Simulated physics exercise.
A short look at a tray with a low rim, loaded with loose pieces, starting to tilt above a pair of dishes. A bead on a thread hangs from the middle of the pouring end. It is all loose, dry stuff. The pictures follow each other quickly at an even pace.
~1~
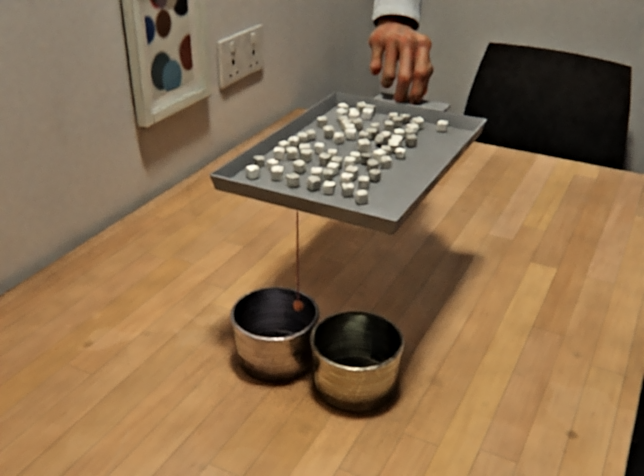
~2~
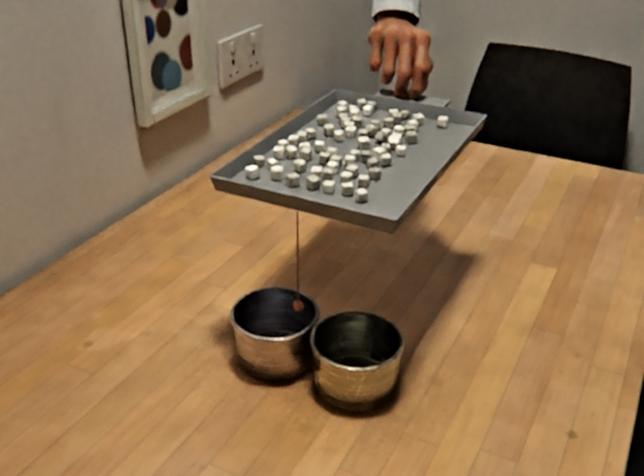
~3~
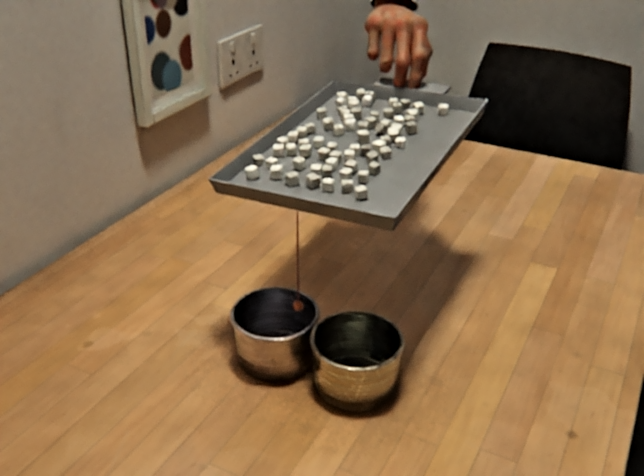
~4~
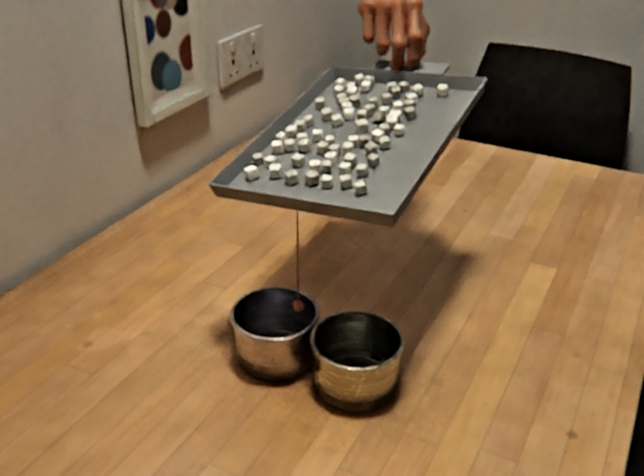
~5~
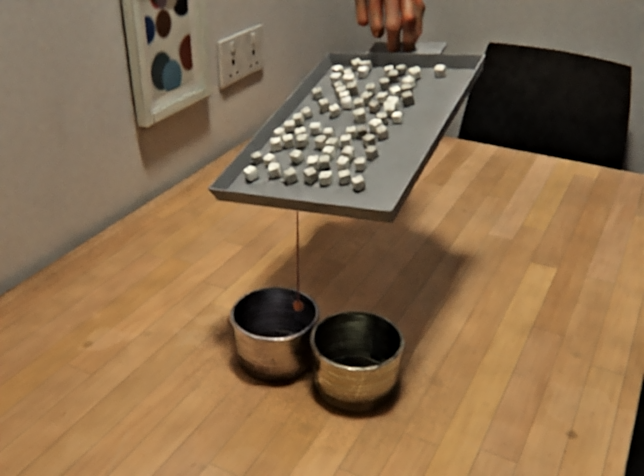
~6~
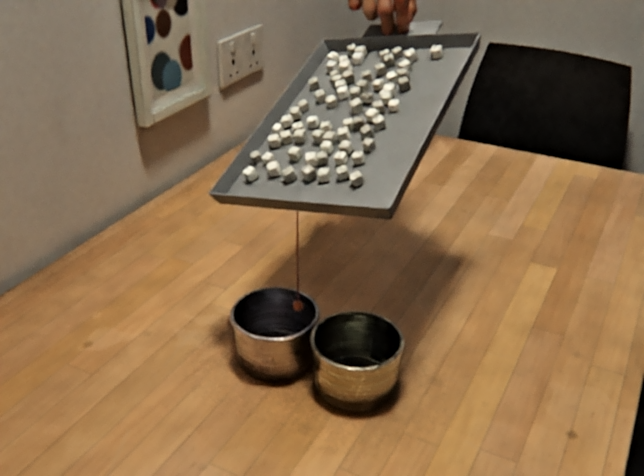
The footage shows a hand gradually raising the far end of a gray tray loaded with white cubes, tilting it toward the near end above two metallic bowls on a wooden table, while the cubes stay on the tray.
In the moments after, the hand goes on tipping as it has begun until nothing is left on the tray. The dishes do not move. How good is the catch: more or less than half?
Caught overall: Less than half.
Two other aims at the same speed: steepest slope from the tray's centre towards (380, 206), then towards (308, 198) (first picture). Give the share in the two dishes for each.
About 60 and 10 per cent.
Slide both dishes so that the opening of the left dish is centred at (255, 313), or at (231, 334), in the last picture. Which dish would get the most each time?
In turn: Left; the left-hand dish.
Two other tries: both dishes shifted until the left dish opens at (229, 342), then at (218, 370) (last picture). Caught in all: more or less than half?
At the first place less than half, at the second the smaller part.
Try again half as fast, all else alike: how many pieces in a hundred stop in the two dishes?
It comes to 20 per cent or so.
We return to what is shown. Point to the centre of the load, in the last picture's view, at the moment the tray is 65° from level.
Near (256, 162).
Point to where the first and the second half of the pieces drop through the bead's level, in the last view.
At about (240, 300), then at (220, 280).
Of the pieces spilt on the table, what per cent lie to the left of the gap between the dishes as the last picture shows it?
Some 100 per cent.
Shortly afterwards, tray tipped steeply; all but a few on the tray; only a few in the air.
Next, tray tipped past a quarter turn; the bulk on the tray; a little in the left dish; a little outside both; only a few in the air.
Some moments later, tray tipped past a quarter turn; near a quarter in the left dish; the bulk outside both.
In the end, tray tipped past a quarter turn; none at all in the right dish; near a quarter in the left dish; the bulk outside both.
